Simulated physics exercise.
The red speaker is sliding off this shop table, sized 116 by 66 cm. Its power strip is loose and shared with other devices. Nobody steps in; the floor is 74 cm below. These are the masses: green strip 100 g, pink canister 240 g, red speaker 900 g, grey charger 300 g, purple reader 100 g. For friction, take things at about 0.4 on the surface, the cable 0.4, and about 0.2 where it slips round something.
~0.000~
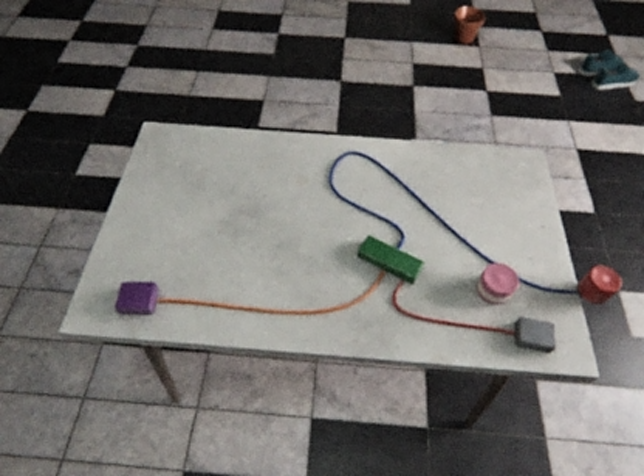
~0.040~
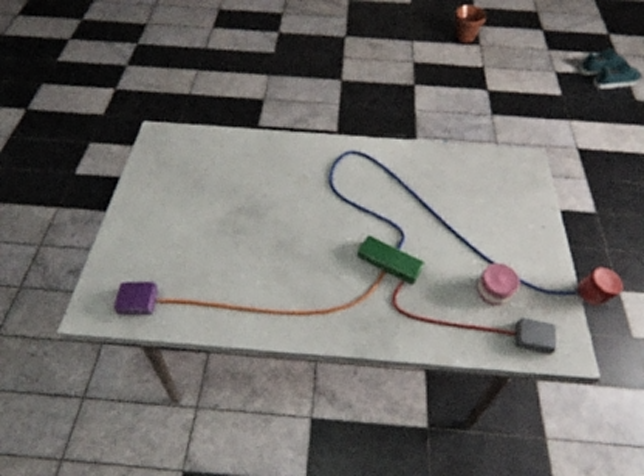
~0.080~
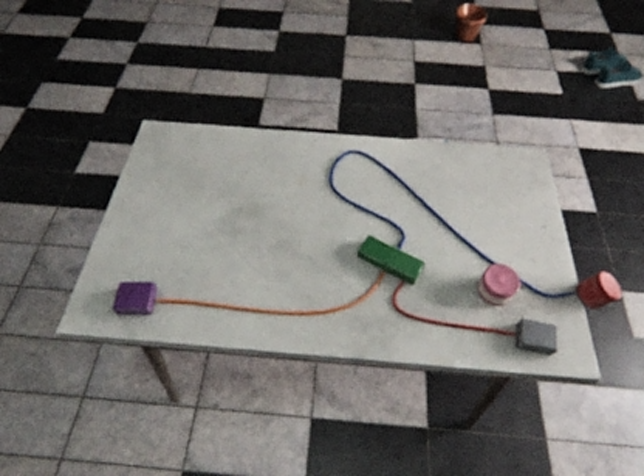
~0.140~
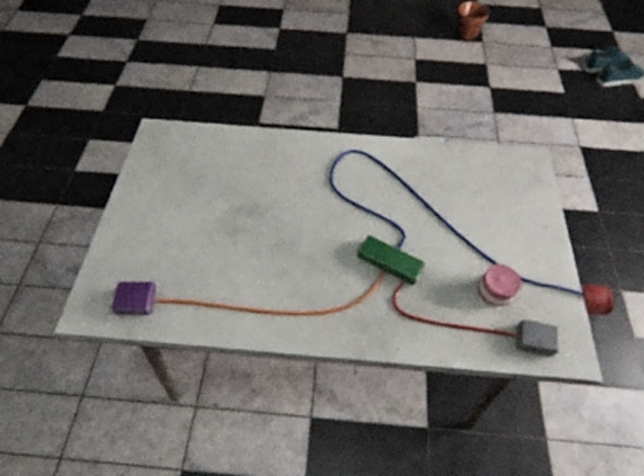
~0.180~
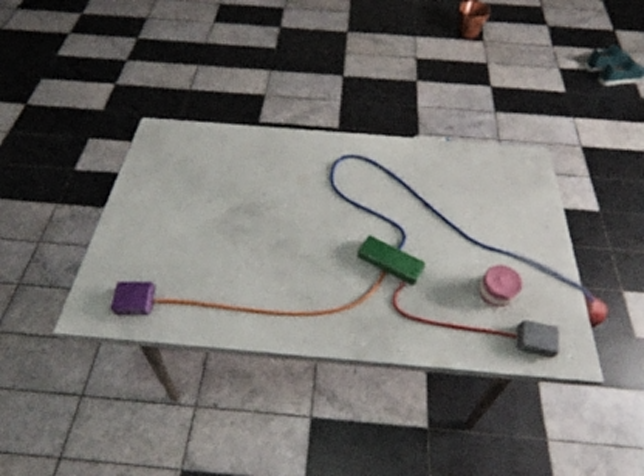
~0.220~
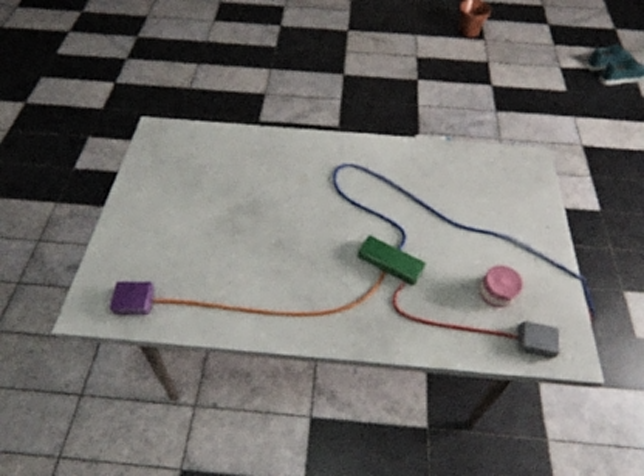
The clip shows a red object at the right edge of a pale table slipping over the side and out of view, drawing its blue cable across the tabletop, while the green block, pink canister, grey and purple boxes barely move.
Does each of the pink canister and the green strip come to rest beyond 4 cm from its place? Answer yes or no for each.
Pink canister - no, green strip - yes.
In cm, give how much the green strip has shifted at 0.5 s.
Displacement: Approx. 6 cm.
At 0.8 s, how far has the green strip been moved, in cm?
Shift reading: Approx. 7 cm.
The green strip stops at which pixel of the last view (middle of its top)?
(418, 275).
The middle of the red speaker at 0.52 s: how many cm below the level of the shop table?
I'd put it at about 70 centimetres under.
At 0.5 s, the strip's end of the blue cable at (430, 275); green strip 6 cm off its start, red speaker over the edge.
At 0.8 s, the strip's end of the blue cable at (428, 288); green strip 7 cm off its start, purple reader 3 cm off its start, red speaker over the edge.
At 1.1 s, the strip's end of the blue cable at (428, 288); green strip 7 cm off its start at (418, 275), purple reader 3 cm off its start at (145, 293), red speaker over the edge.
At 1.4 s, the strip's end of the blue cable at (428, 288); green strip 7 cm off its start, purple reader 3 cm off its start, red speaker over the edge.
At 2.6 s, the strip's end of the blue cable at (428, 288); green strip 7 cm off its start at (418, 275), pink canister 0 cm off its start at (505, 281), purple reader 3 cm off its start at (145, 293), red speaker over the edge.
